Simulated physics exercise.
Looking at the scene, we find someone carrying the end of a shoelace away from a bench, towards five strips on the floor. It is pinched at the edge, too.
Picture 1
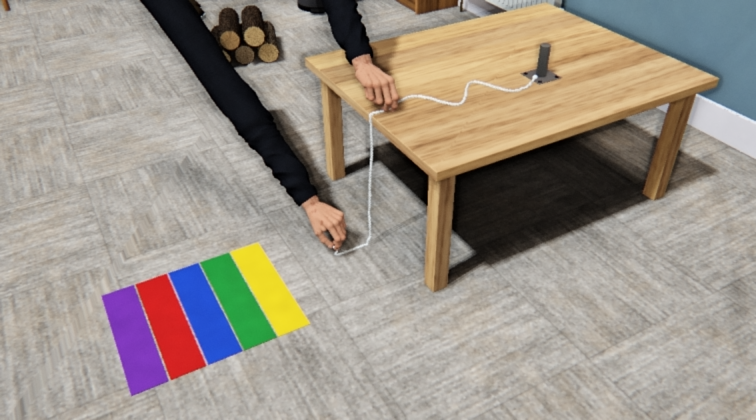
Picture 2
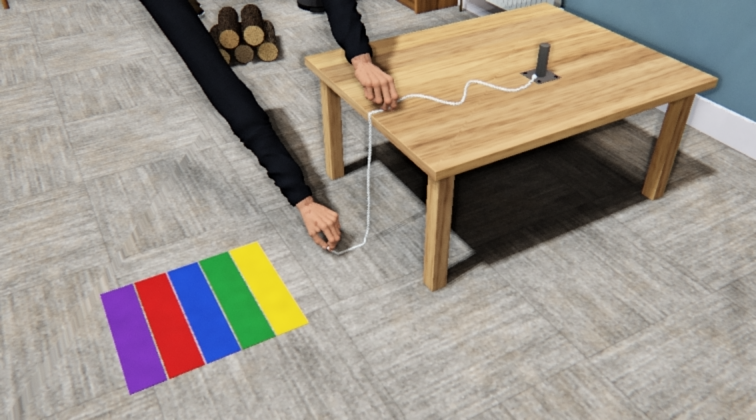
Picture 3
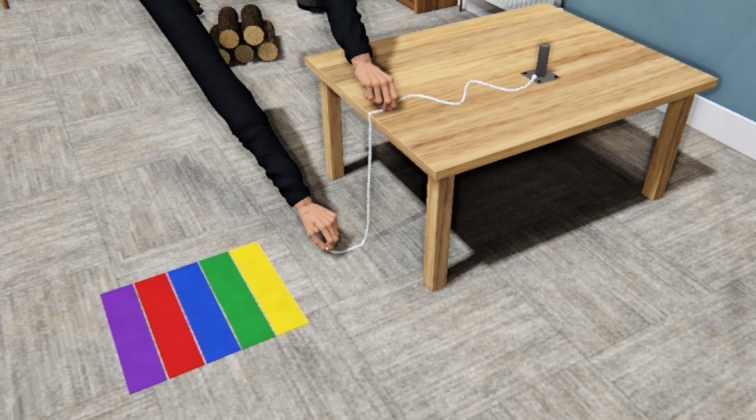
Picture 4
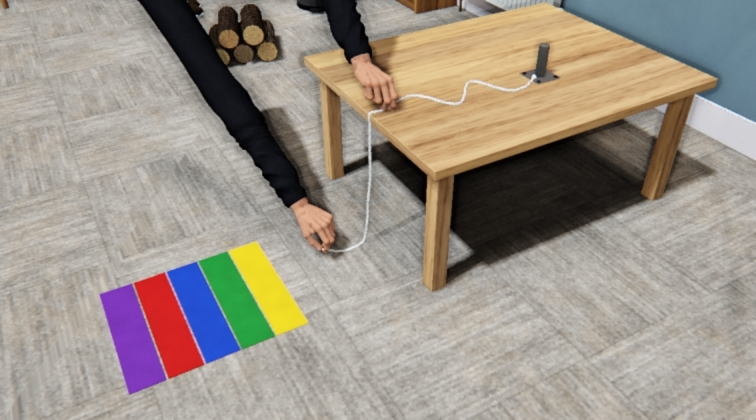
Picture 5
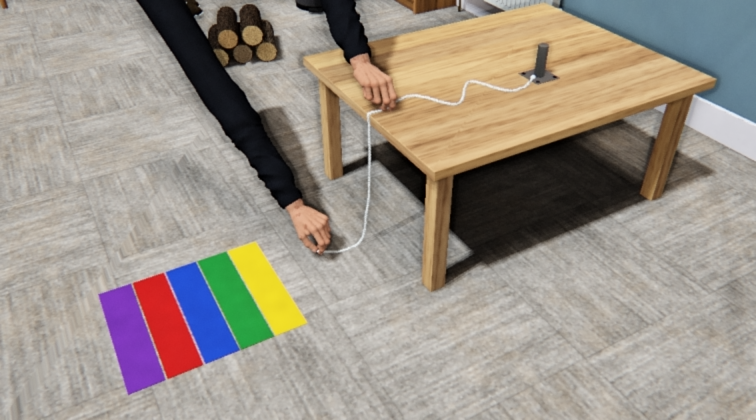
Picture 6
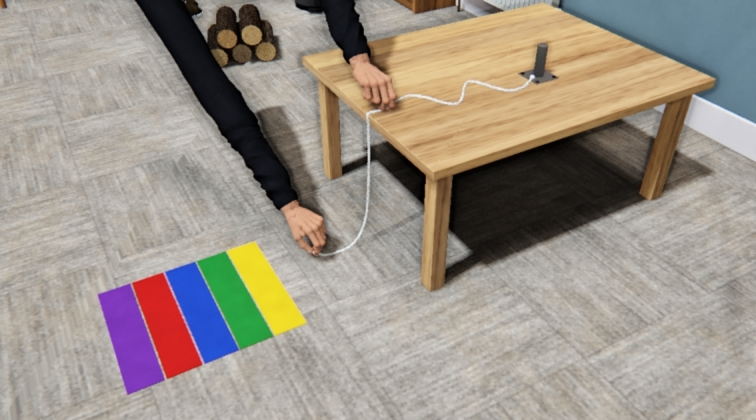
We see one hand pinching a white cord at the edge of a wooden table while the other, low near the floor, draws its end slightly left, on the side where five coloured strips lie.
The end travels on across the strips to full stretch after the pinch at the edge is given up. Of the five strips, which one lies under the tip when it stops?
The red strip.
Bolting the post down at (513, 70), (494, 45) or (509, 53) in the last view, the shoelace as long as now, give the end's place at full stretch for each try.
The three places are (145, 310), (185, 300) and (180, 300), in that order.
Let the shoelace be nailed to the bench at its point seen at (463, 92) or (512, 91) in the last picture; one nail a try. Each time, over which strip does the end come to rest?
Try 1: Blue; try 2: Red.
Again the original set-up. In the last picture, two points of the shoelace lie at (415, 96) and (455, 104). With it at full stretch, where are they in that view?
First near (370, 118), second near (410, 106).
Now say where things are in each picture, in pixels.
End (334, 247); yellow (284, 314); green (251, 326); blue (217, 340); red (181, 354); purple (144, 368), in the first frame.
End (328, 248); shoelace through (522, 88) (466, 88) (429, 98) (376, 113) (368, 177) (368, 229), in the second frame.
End (327, 248), in the third frame.
End (323, 249); shoelace through (521, 88) (466, 88) (428, 98) (375, 113) (370, 176) (366, 230), in the fourth frame.
End (318, 251), in the fifth frame.
End (313, 252); shoelace through (520, 88) (464, 88) (427, 98) (374, 113) (369, 176) (362, 231), in the sixth frame.
Early on, end near (223, 284); over green.
Midway, end near (183, 298); over blue.
At the end of the slack, end near (159, 307); over red. The end stops over the red strip.
